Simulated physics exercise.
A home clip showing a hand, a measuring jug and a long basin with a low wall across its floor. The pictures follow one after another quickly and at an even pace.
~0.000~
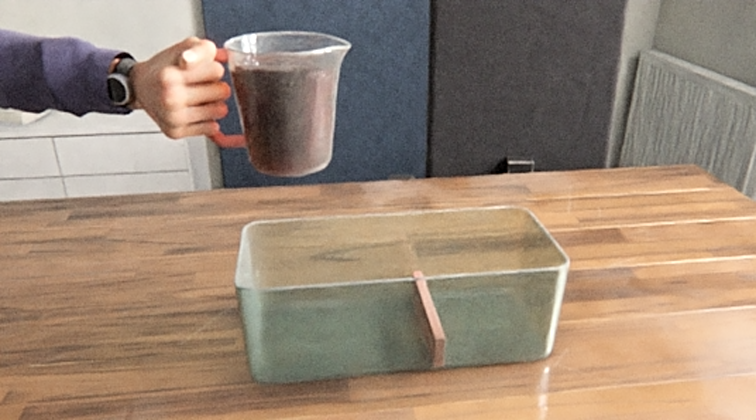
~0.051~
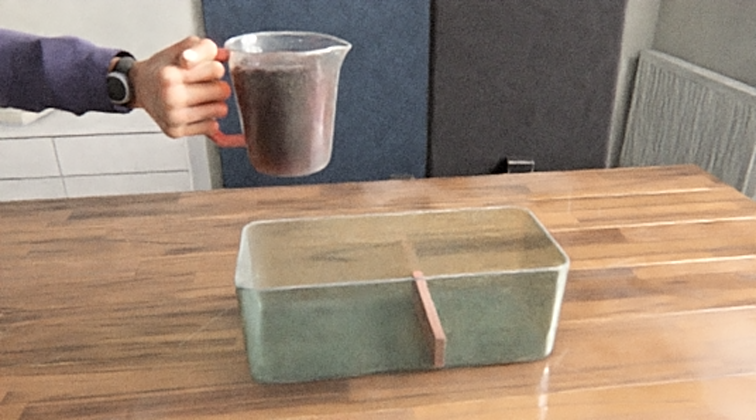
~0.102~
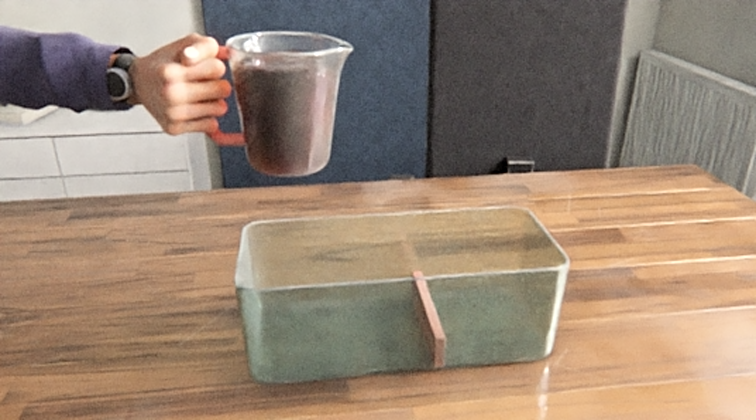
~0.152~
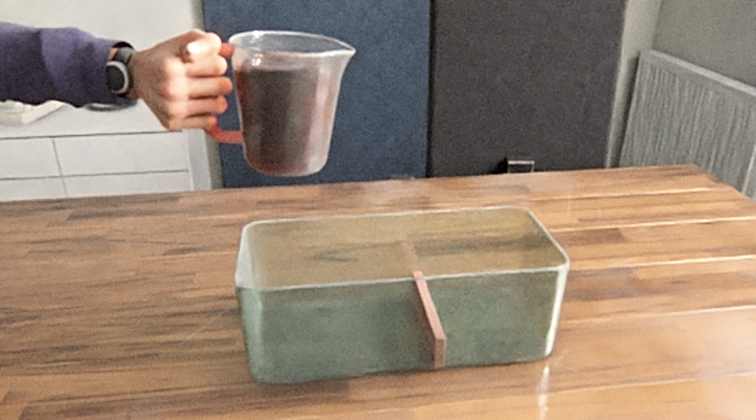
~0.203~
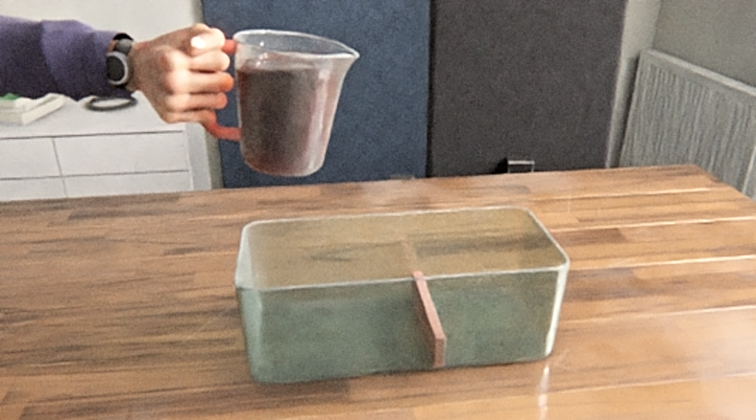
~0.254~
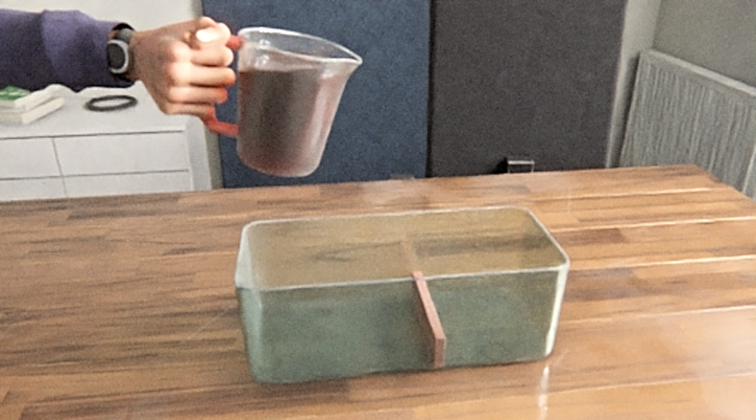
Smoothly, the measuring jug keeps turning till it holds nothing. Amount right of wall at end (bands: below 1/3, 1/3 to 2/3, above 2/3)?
My call is that the right side sits mid-range, from a third up to two thirds.
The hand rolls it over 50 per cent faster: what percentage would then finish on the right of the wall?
It comes to about 35 per cent.
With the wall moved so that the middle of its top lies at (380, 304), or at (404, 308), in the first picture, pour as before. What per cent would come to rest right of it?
In turn some 95 and 80 in a hundred.
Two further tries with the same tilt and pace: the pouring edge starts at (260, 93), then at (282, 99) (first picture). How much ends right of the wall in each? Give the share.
The first gives 10 %, the second 5 %.
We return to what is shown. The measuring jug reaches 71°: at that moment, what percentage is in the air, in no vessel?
20 per cent.
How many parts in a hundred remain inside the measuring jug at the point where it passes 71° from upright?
Near 75 percent is still in there.
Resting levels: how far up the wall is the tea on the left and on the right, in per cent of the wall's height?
The left side sits at 30 per cent and the right side at 40.
A moment on, the measuring jug is tipped part way and 74 per cent is still to pour, 2 is left of the wall and 4 right of it.
Next, the measuring jug is tipped right over and 15 per cent is still to pour, 20 is left of the wall and 44 right of it.
Then the measuring jug is tipped right over and 0 per cent is still to pour, 47 is left of the wall and 51 right of it.
Later the measuring jug is tipped right over and 0 per cent is still to pour, 47 is left of the wall and 52 right of it.
Finally, 47 per cent lies left of the wall, 52 right of it and 1 outside.
